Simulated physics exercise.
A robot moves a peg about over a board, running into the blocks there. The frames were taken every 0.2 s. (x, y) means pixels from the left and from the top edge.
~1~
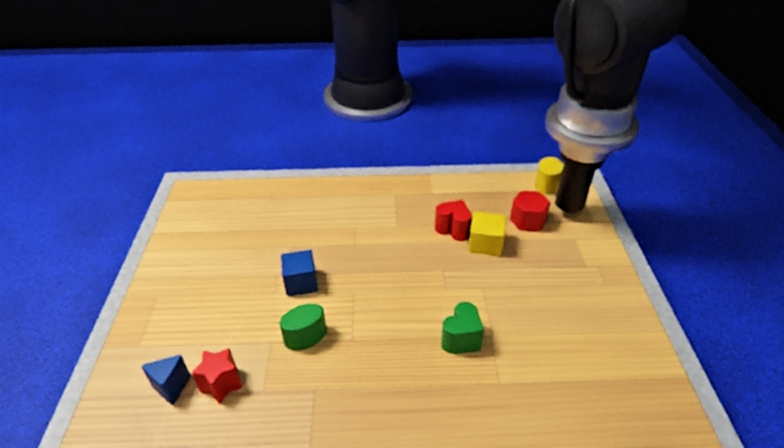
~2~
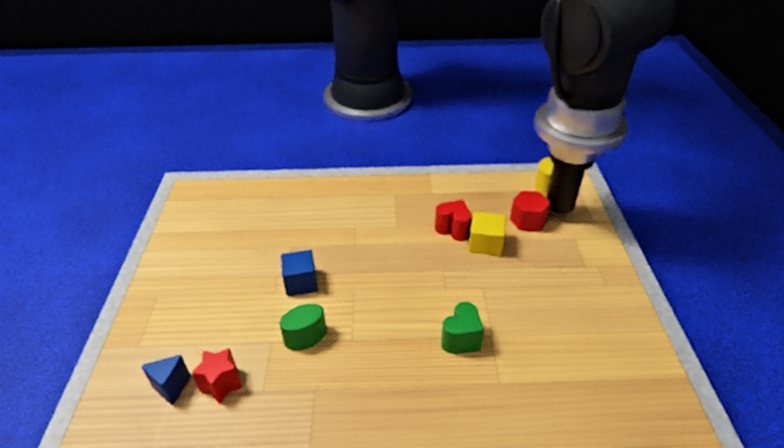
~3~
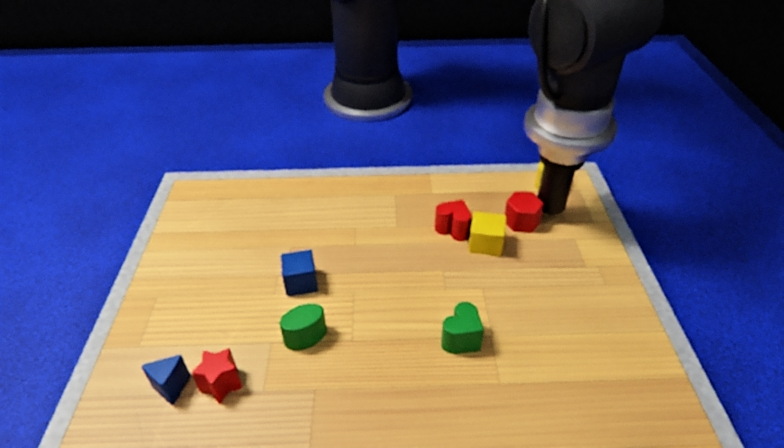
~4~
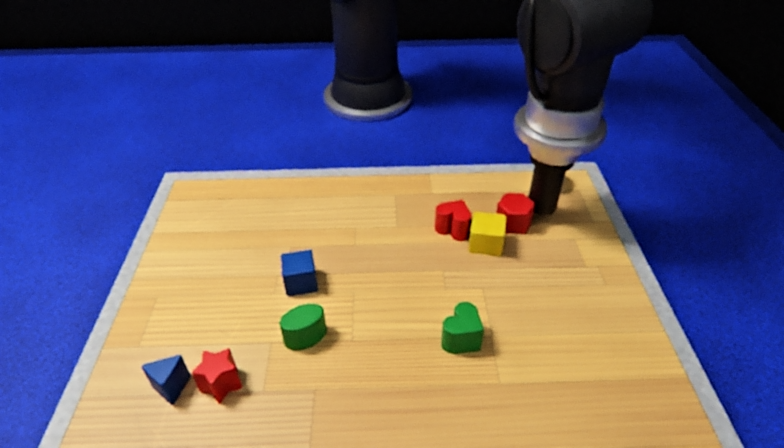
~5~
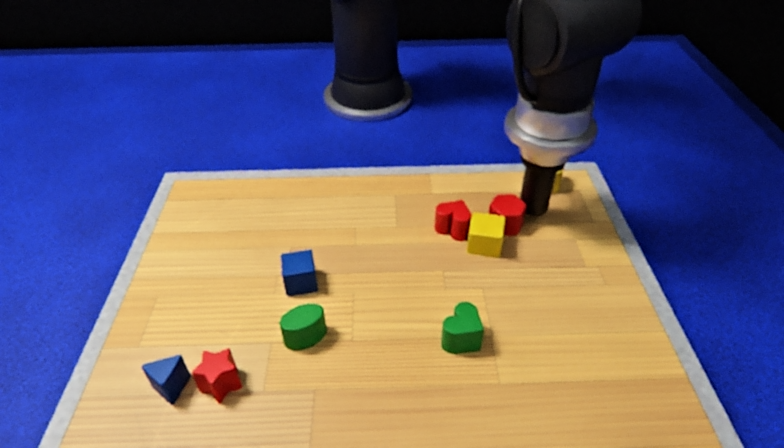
On a wooden board over blue cloth, a robot's dark peg moved left in front of a yellow block and nudged the red six-sided block a short way left, close behind the yellow square.
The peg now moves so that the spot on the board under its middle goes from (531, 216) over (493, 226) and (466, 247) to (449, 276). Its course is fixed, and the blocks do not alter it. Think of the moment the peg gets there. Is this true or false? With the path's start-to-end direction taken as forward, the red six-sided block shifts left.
It is false.
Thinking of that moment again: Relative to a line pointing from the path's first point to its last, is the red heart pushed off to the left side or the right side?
Goes right.
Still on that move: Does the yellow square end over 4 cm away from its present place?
Yes - that is the case.
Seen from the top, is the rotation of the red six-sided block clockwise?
That would be a yes.
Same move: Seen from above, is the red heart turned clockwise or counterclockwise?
From above, the red heart will be seen to turn clockwise.
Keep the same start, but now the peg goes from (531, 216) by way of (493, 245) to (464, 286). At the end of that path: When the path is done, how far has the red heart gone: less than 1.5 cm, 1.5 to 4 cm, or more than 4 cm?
That block covers between 1.5 and 4 cm.
On the path given first. One third of the way, peg (494, 216); red heart (435, 212); yellow square (481, 233), turned 20° anticlockwise; red six-sided block (465, 210), turned 20° clockwise.
Two thirds of the way, peg (467, 237); red heart (405, 214), turned 40° clockwise; yellow square (473, 250), turned 30° anticlockwise; red six-sided block (434, 223), turned 55° clockwise.
At the end, peg (450, 267); red heart (404, 214), turned 45° clockwise; yellow square (468, 281), turned 50° anticlockwise; red six-sided block (431, 225), turned 60° clockwise; yellow oval block unmoved.
